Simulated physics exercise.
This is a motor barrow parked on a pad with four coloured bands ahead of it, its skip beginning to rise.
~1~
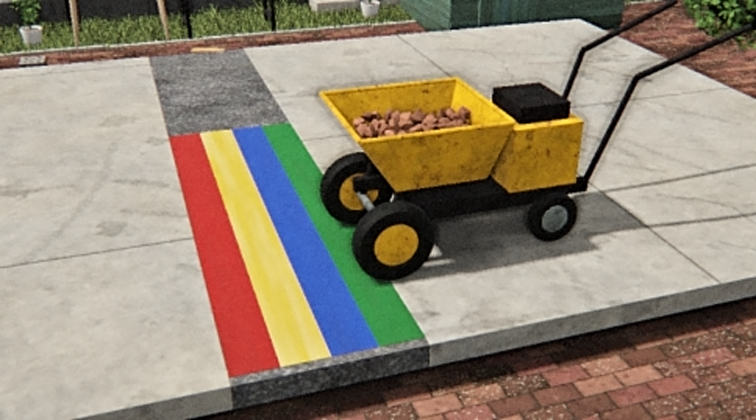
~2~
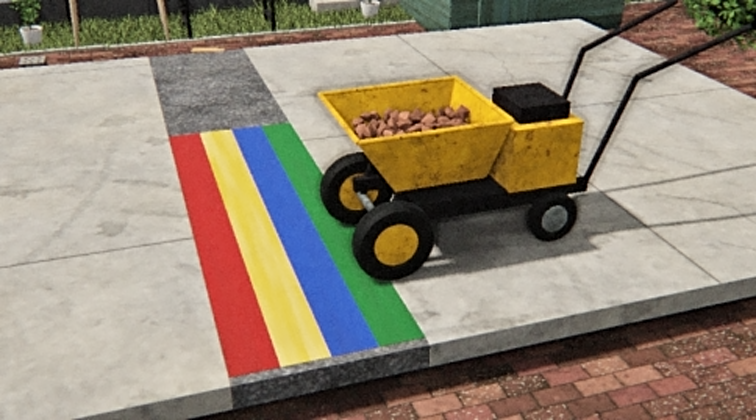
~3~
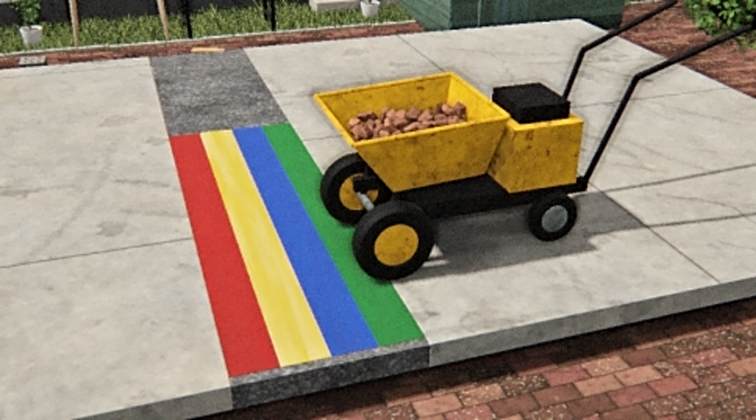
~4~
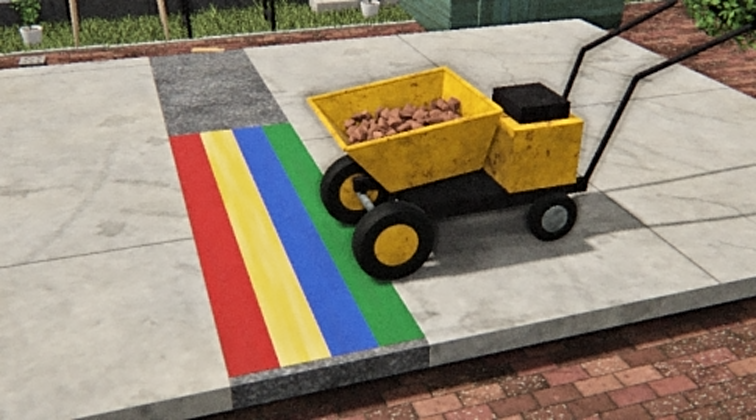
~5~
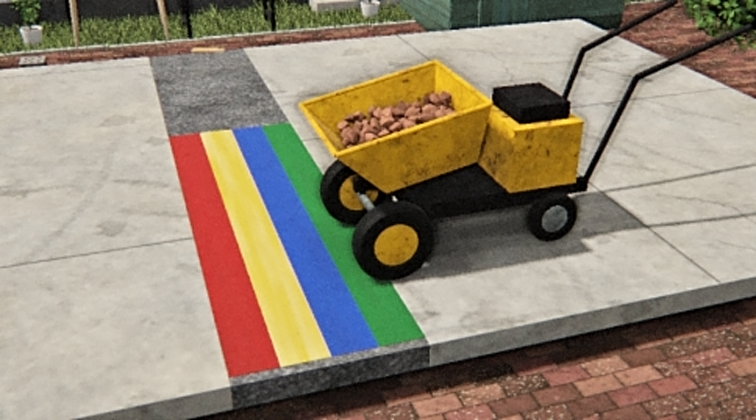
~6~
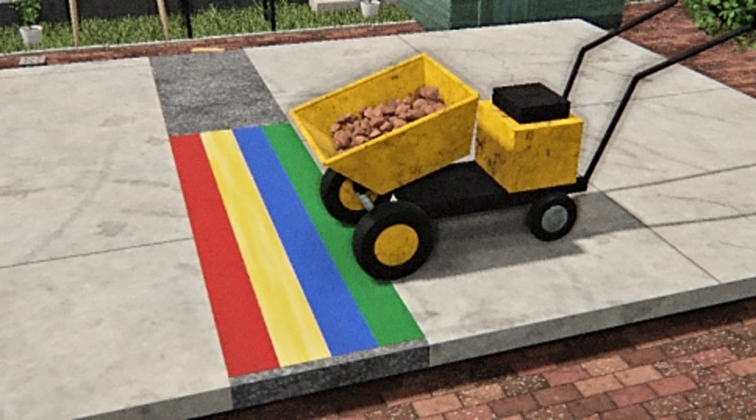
To begin with, a yellow motor barrow loaded with lumps of rubble stands on a pale pad beside red, yellow, blue and green bands, its skip level. The skip then tilts gradually toward the left, its front lip dipping over the green band while the wheels stay still and the rubble remains inside.
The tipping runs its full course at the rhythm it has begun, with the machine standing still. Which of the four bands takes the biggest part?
The red strip carries the most.
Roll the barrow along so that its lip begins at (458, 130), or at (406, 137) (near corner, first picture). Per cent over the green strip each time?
First some 20, then 0 per cent.
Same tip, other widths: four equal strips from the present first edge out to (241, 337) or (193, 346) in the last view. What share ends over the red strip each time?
Near 30 % and 30 %.
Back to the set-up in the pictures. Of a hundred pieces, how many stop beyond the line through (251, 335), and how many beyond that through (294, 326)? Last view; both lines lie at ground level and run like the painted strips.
The first gives 40 %, the second 70 %.
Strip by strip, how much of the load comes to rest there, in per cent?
In per cent, green strip 0, blue strip 0, yellow strip 10 and red strip 40.
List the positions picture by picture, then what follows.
In the first frame, lip of the skip (360, 143), level; top of the load (417, 132), lumps of rubble; green strip (382, 305); blue strip (337, 314); yellow strip (291, 323); red strip (243, 332).
In the second frame, lip of the skip (359, 143), level; top of the load (415, 132).
In the third frame, lip of the skip (354, 146), tipped barely; top of the load (423, 130).
In the fourth frame, lip of the skip (346, 150), tipped a little; top of the load (430, 133).
In the fifth frame, lip of the skip (336, 156), tipped a little; top of the load (427, 118).
In the sixth frame, lip of the skip (326, 164), tipped clearly; top of the load (423, 123); green strip (382, 305); blue strip (337, 314); yellow strip (291, 323); red strip (243, 332).
Just after the last frame, skip tipped steeply; every one in the skip.
A moment on, skip tipped right over; the larger part in the skip; about a tenth over the yellow strip; roughly a quarter over the red strip; just a few off the paint.
Further on, skip tipped right over; roughly a third in the skip; about a tenth over the yellow strip; roughly a third over the red strip; roughly a quarter off the paint.
When it is over, skip tipped right over; roughly a third in the skip; not one over the green strip; just a few over the blue strip; about a tenth over the yellow strip; roughly a third over the red strip; roughly a quarter off the paint.
